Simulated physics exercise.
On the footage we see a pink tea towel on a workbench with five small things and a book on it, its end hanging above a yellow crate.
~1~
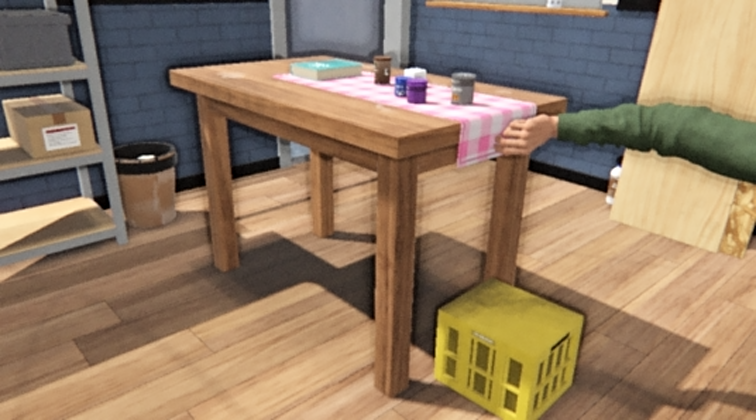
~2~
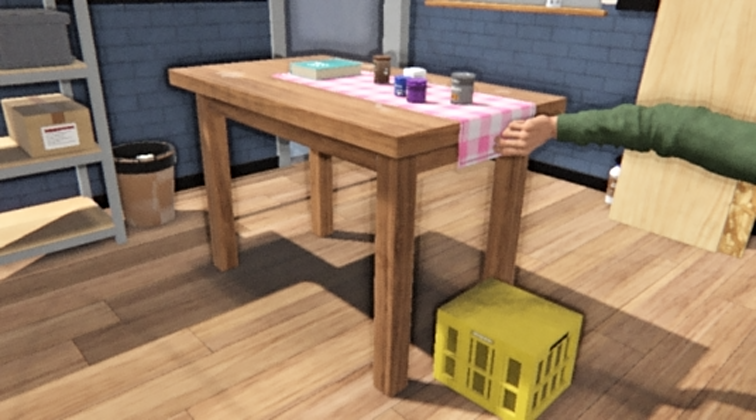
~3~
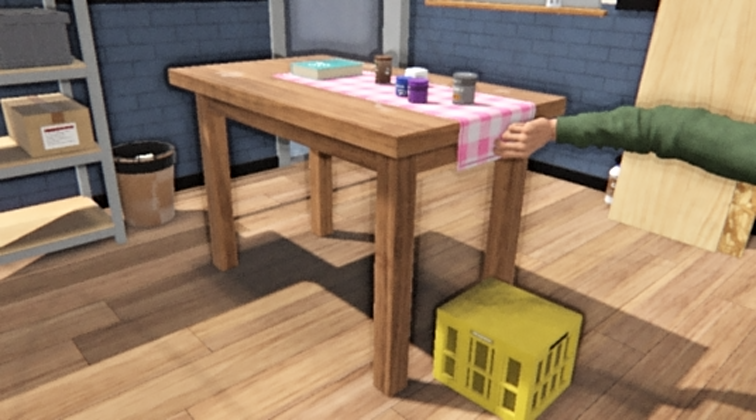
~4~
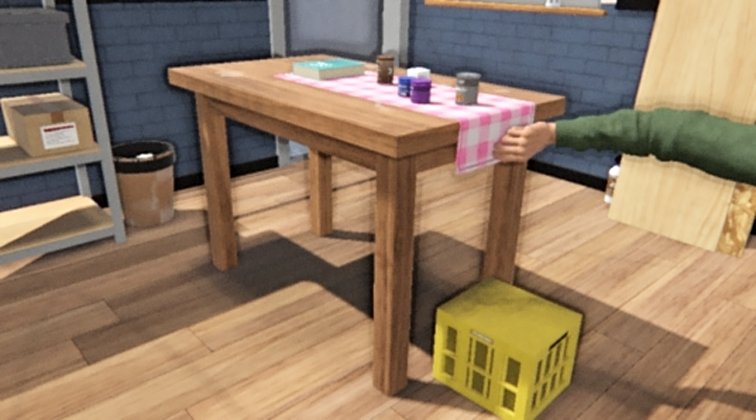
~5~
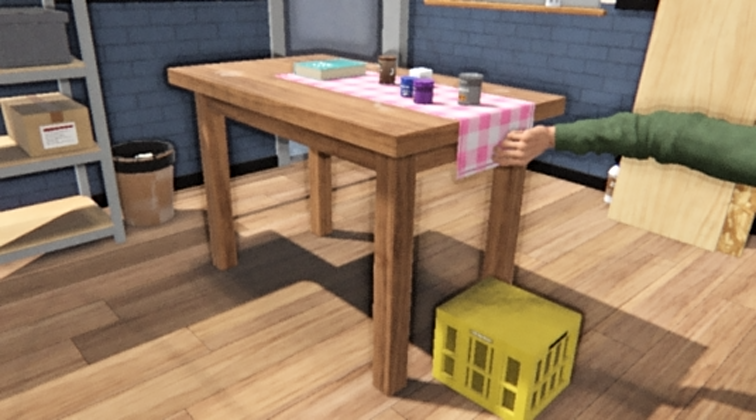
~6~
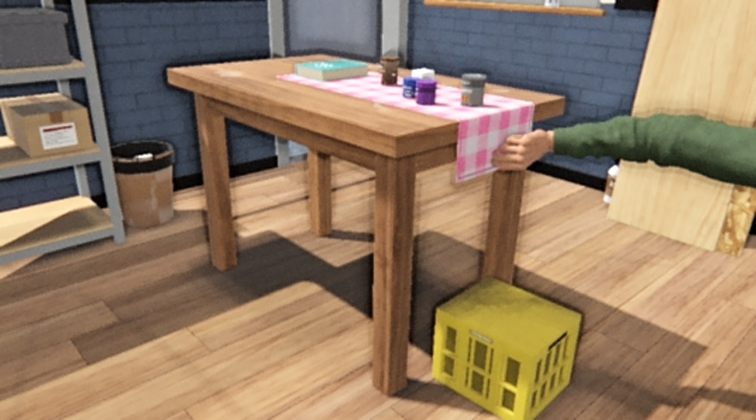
At first, a hand in a green sleeve grips the end of a pink checked cloth on a wooden table, above a yellow crate. The hand then draws the cloth slowly down over the edge, and the book and small containers on it shift slightly to the right along with it.
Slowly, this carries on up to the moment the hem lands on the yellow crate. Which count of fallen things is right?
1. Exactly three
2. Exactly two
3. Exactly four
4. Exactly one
3.
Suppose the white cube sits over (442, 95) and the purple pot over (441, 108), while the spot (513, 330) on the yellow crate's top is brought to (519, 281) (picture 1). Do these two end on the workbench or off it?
As for the white cube, it leaves the top; as for the purple pot, it leaves the top.
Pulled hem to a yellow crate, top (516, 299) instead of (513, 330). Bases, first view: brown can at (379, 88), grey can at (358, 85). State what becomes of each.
The brown can? Safe. The grey can? Safe.
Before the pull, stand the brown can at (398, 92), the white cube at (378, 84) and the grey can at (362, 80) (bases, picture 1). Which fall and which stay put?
I reckon the brown can takes a fall, the white cube hangs on and the grey can hangs on.
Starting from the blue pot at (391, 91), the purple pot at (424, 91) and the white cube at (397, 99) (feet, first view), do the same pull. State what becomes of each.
Of the three, the blue pot takes a tumble, the purple pot takes a tumble, the white cube takes a tumble.
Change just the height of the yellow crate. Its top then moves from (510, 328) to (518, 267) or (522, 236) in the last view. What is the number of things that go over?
Then 2 and 1.
A little later, hem near (491, 211); grey can gone.
Next, hem near (487, 266); grey can, purple pot and blue pot gone.
Later still, hem on the crate; grey can, purple pot, blue pot and white cube gone.
When it is over, hem on the crate; grey can, purple pot, blue pot and white cube gone. Over the edge go four.
